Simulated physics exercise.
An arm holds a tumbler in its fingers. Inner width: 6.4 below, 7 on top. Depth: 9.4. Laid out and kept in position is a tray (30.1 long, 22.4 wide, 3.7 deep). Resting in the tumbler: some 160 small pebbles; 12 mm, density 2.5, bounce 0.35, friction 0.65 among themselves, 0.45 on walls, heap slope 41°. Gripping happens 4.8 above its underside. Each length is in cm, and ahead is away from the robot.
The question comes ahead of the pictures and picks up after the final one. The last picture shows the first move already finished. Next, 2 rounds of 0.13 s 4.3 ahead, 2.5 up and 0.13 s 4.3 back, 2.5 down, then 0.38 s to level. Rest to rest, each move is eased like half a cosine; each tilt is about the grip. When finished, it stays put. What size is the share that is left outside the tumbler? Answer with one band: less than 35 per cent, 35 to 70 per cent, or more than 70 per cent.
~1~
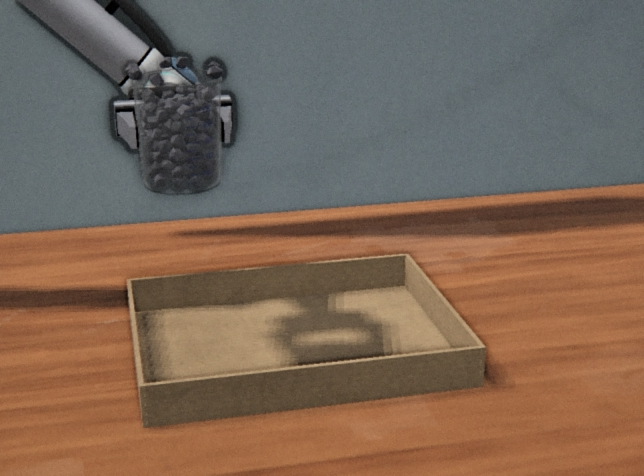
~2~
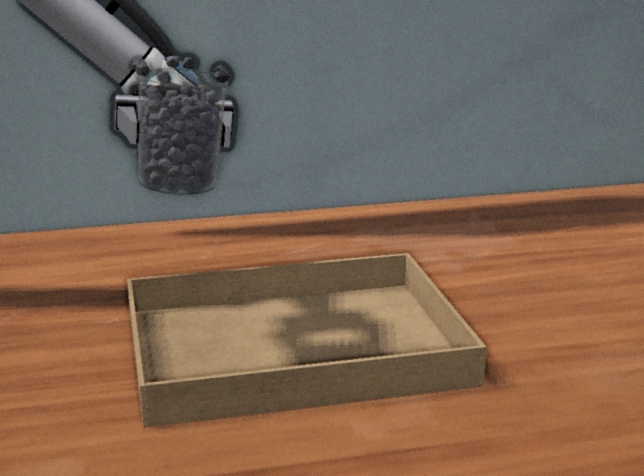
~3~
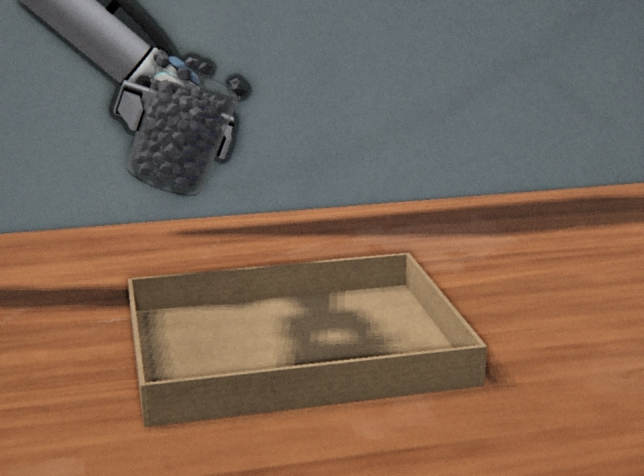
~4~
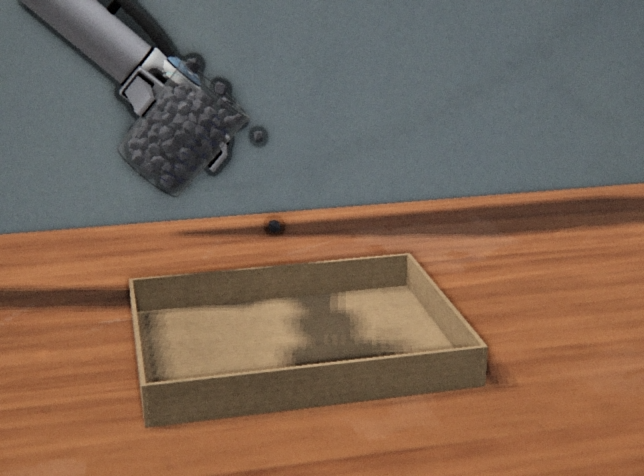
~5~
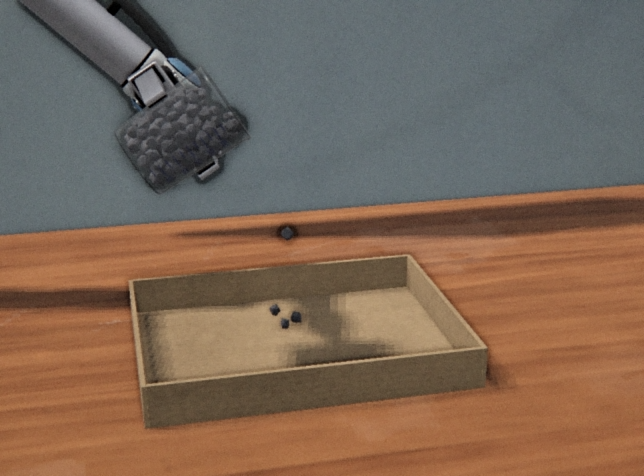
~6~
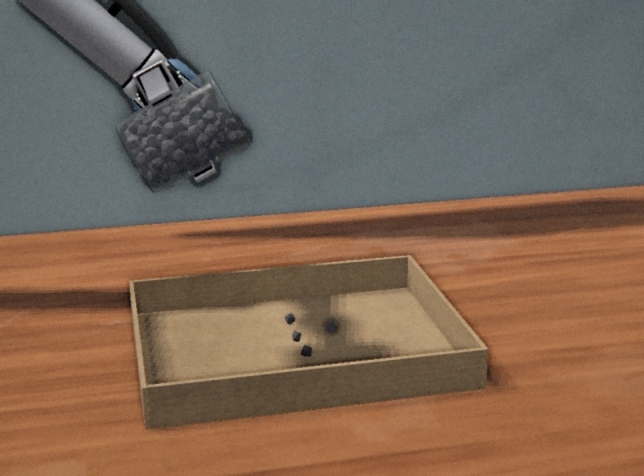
35 to 70 per cent.
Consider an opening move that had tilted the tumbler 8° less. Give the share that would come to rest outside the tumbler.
I'd put it close to 35 per cent.
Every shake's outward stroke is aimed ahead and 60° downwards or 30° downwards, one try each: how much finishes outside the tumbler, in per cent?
5 and 10 %.
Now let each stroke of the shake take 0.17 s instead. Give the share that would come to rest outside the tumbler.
In that case around 15 per cent.
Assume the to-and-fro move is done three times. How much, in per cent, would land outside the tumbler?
55 %.
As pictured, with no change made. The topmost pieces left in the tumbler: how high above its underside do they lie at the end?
Height at rest: Approx. 7.0 cm.
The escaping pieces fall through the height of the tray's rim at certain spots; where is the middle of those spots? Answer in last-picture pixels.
Centre: About (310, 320).
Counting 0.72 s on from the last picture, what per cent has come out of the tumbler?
Roughly 50 percent by that moment.
Then, 0.36 s after the last picture, tilted 64° forward, highest piece 26 above the table; 105 in the tumbler, 41 in the tray, 9 in flight or on a rim.
Then, 0.72 s after the last picture, tilted 29° forward, highest piece 25 above the table; 80 in the tumbler, 75 in the tray.
Then, 1.10 s after the last picture, level, highest piece 25 above the table; 80 in the tumbler, 74 in the tray, 1 on the table or floor.
Then, 2.15 s after the last picture, level, highest piece 25 above the table; 80 in the tumbler, 74 in the tray, 1 on the table or floor.
Final count, 80 in the tumbler, 74 in the tray, 1 on the table or floor. That is 48 % outside the tumbler.
